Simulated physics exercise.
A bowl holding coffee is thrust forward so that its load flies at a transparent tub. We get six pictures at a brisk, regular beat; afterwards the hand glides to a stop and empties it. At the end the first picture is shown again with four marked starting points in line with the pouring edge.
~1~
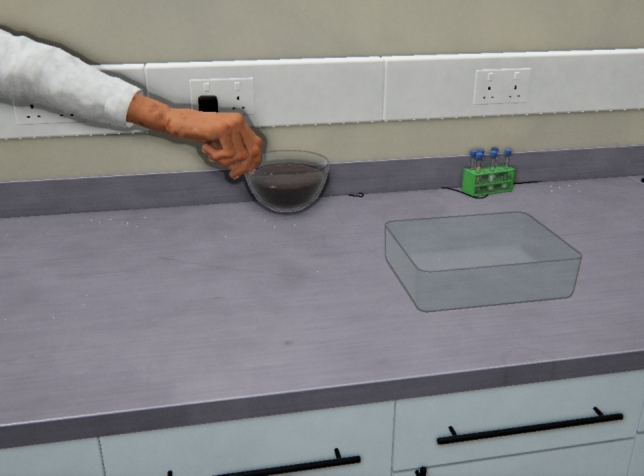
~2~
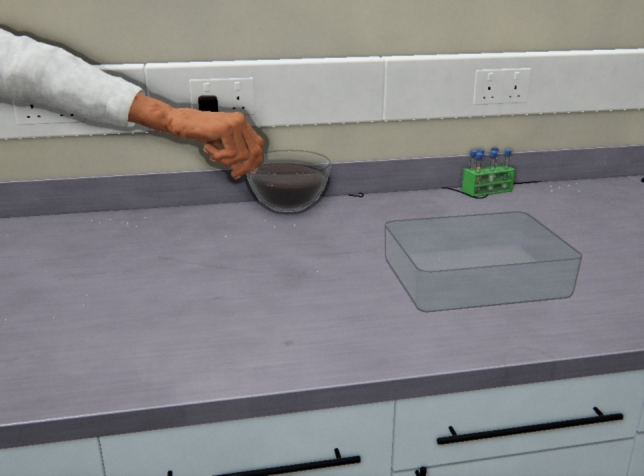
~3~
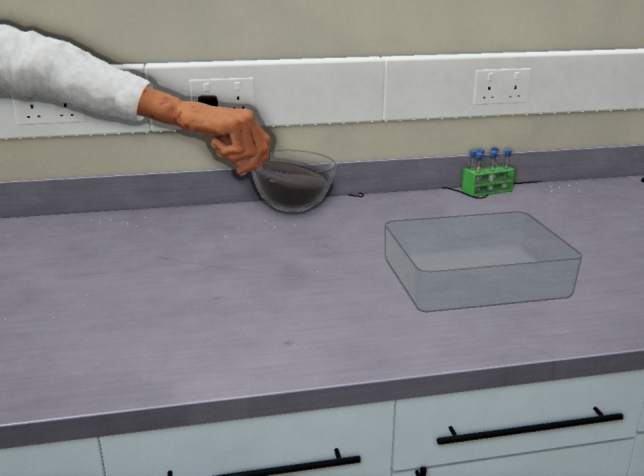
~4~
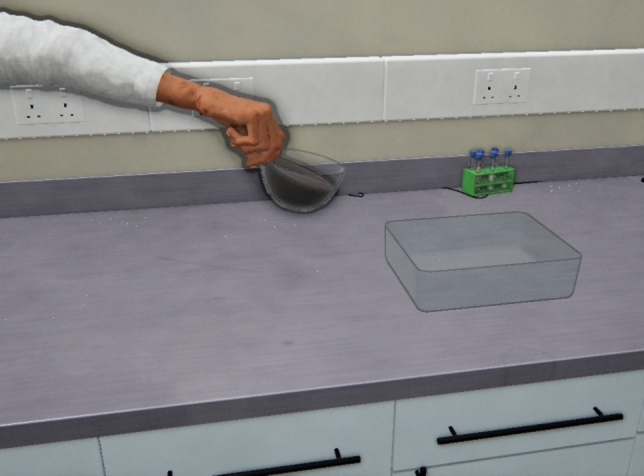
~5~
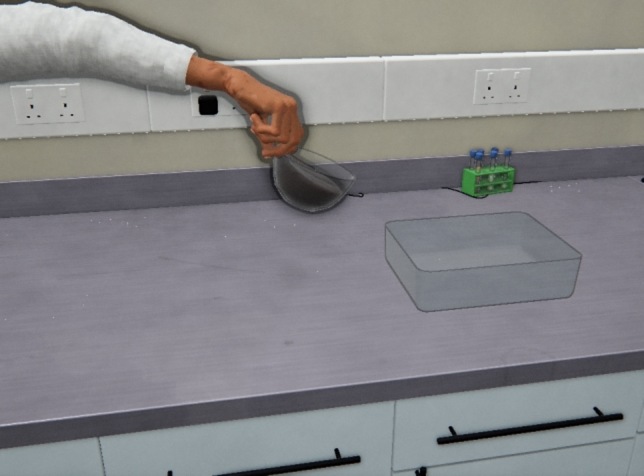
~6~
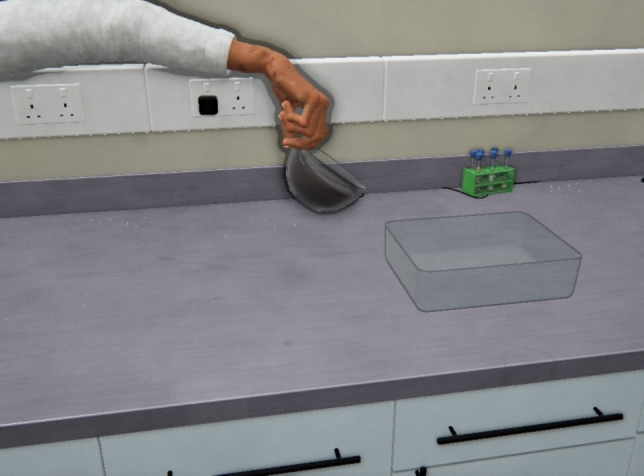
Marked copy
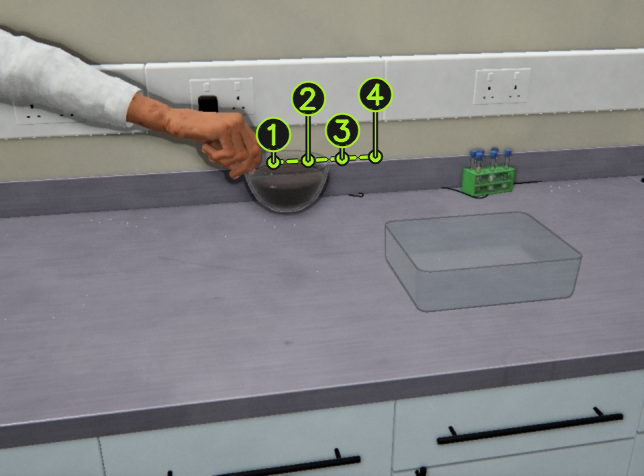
Hand tilting a glass bowl of dark liquid steadily to the right above a grey lab counter, beside a clear empty tub.
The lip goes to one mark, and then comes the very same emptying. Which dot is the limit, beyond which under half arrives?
I would pick dot 2.
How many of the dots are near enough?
Three.
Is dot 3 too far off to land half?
No, that is safe.
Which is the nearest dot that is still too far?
It is 1.
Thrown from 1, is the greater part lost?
Yes, that goes wrong.
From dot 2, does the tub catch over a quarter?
Yes, it does.
In lime, 1 at (273, 162); 2 at (308, 160); 3 at (342, 158); 4 at (375, 156).
If 1 is chosen, about 10 % lands in the tub, 86 % falls short and 4 % goes beside or beyond.
If 2 is chosen, about 82 % lands in the tub, 3 % falls short and 16 % goes beside or beyond.
If 3 is chosen, about 74 % lands in the tub, 2 % falls short and 24 % goes beside or beyond.
If 4 is chosen, about 64 % lands in the tub, 2 % falls short and 33 % goes beside or beyond.
